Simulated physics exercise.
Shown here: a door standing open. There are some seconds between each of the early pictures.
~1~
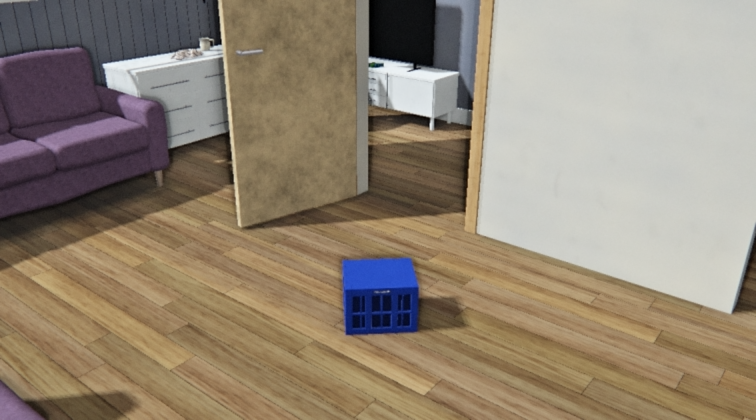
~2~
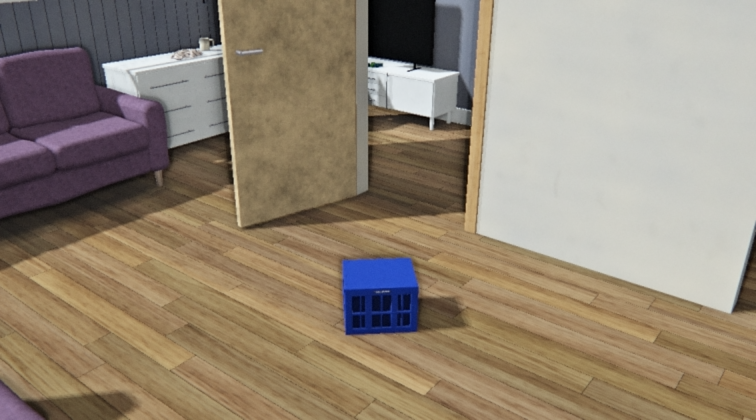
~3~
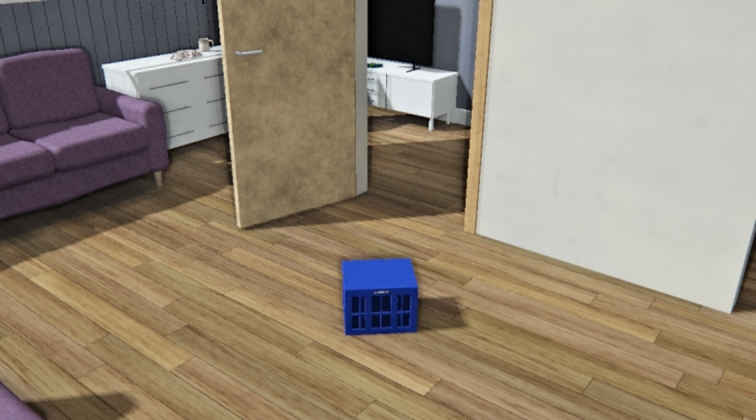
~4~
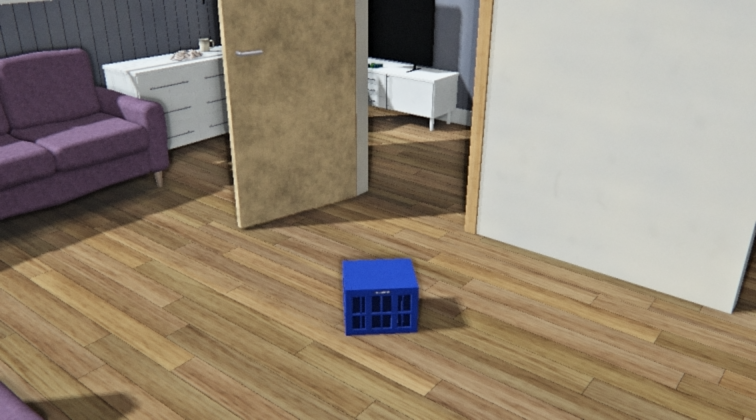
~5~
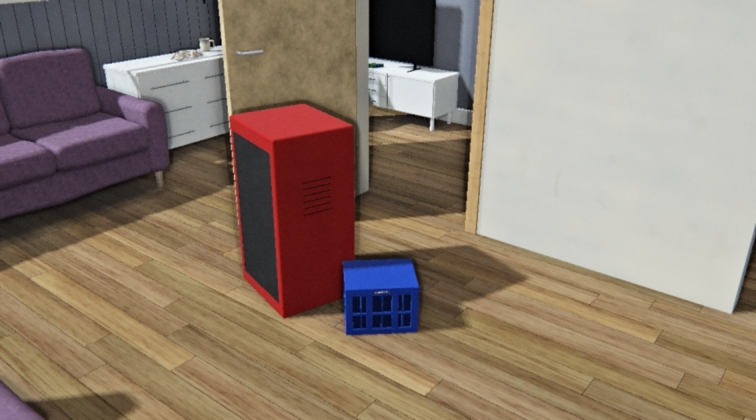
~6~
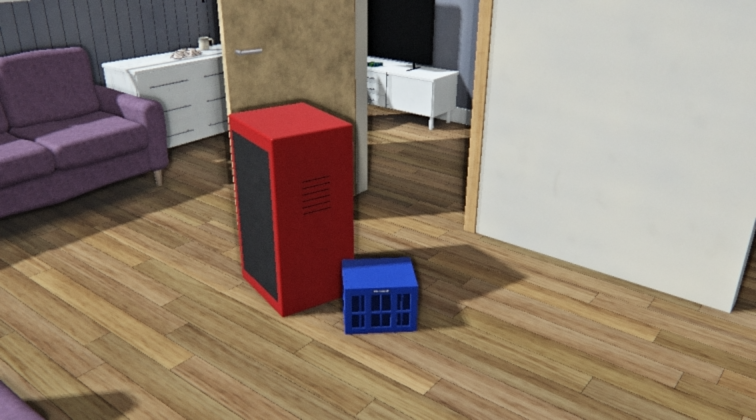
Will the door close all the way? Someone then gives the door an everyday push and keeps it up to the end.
Yes - the way is clear.
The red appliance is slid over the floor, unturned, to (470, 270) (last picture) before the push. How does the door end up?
Finishes its swing.
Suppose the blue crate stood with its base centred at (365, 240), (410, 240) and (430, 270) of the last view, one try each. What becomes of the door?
First try: It gets stuck; second try: It gets stuck; third try: It closes fully.
Then, 0.80 s past the last view, door 81° open.
Then, 1.40 s past the last view, door 51° open.
Then, 2.10 s past the last view, door 15° open.
Finally, door 0° open; both still in place. Final places as the last picture's camera would see them, red appliance near (293, 207).
